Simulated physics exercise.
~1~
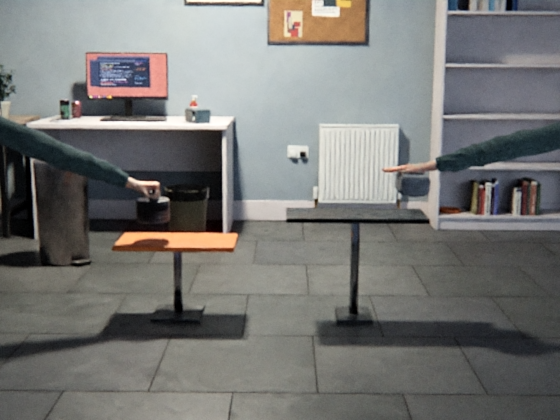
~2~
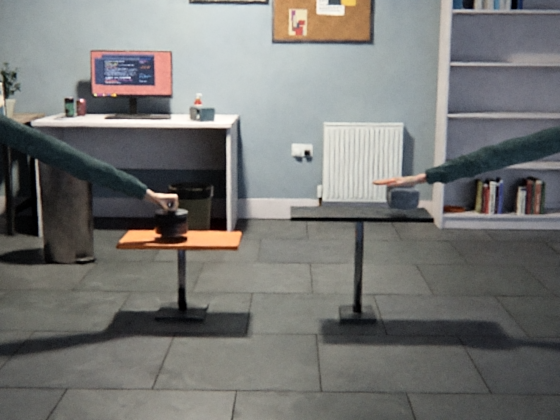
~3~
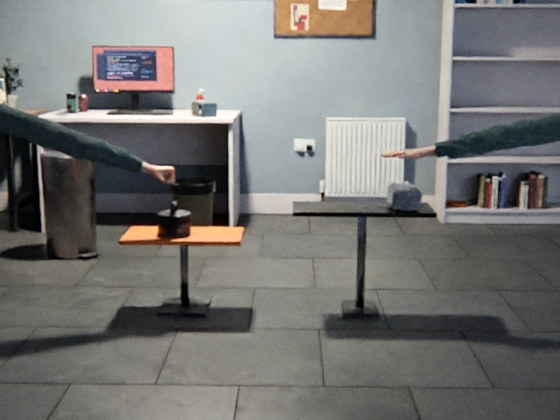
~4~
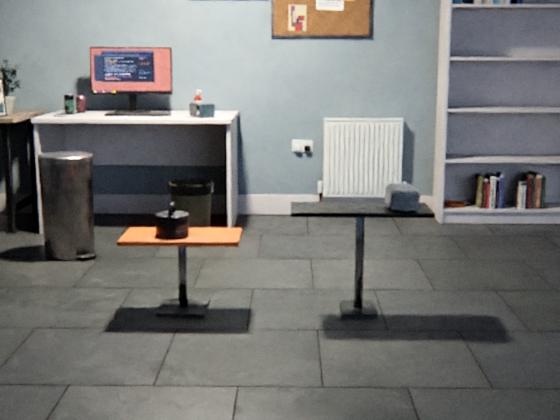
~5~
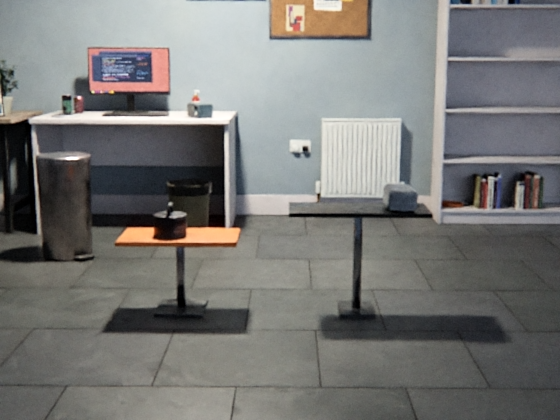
In a room, two hands set objects on two stands and withdraw; both stay steady.
